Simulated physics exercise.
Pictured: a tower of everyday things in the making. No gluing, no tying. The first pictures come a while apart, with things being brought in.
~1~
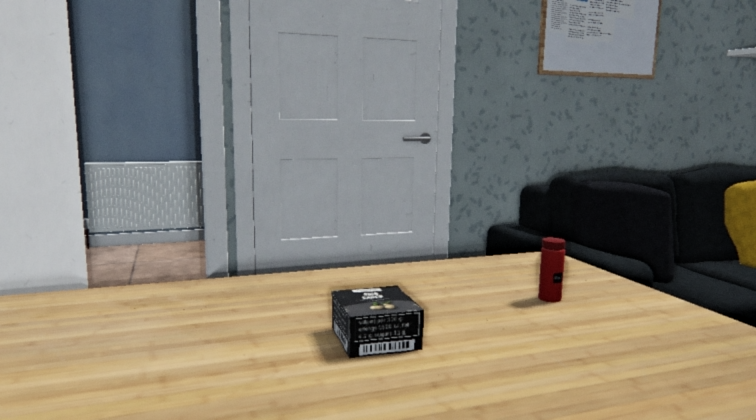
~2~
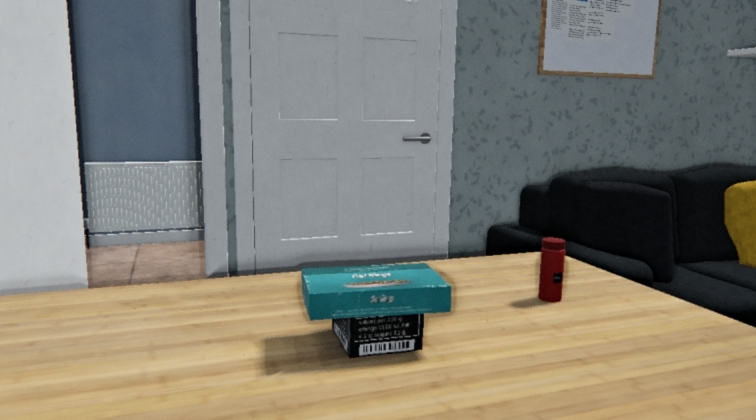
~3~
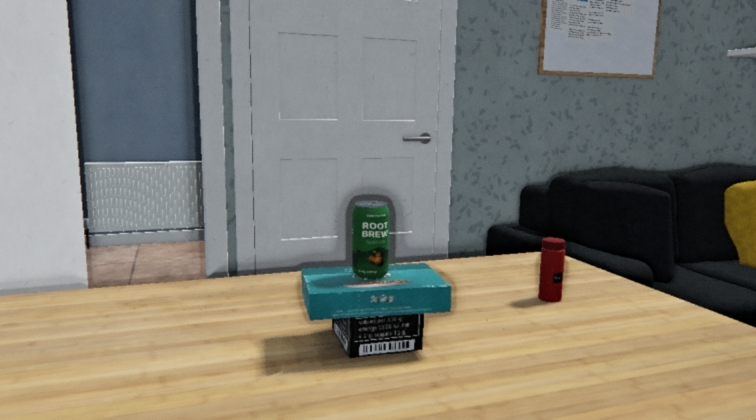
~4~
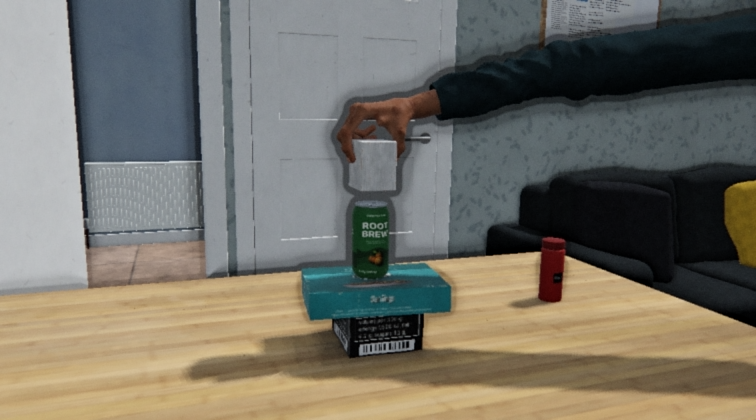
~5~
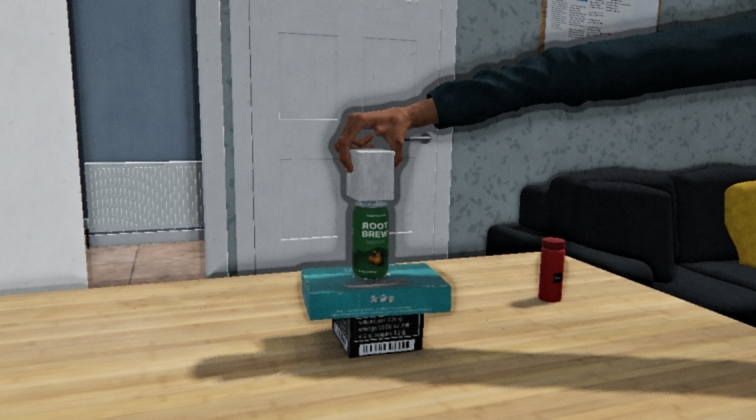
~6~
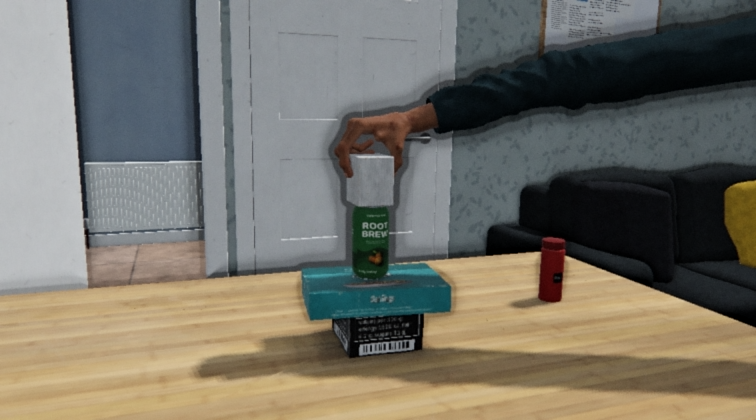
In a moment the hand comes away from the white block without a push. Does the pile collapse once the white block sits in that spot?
No. Not one thing drops.
Then, 0.60 s past the last view, nothing moves.
Then, 1.60 s past the last view, white block resting near (370, 180).
Finally, all 5 still in place. Final places as the last picture's camera would see them, white block near (370, 180). The pile holds.
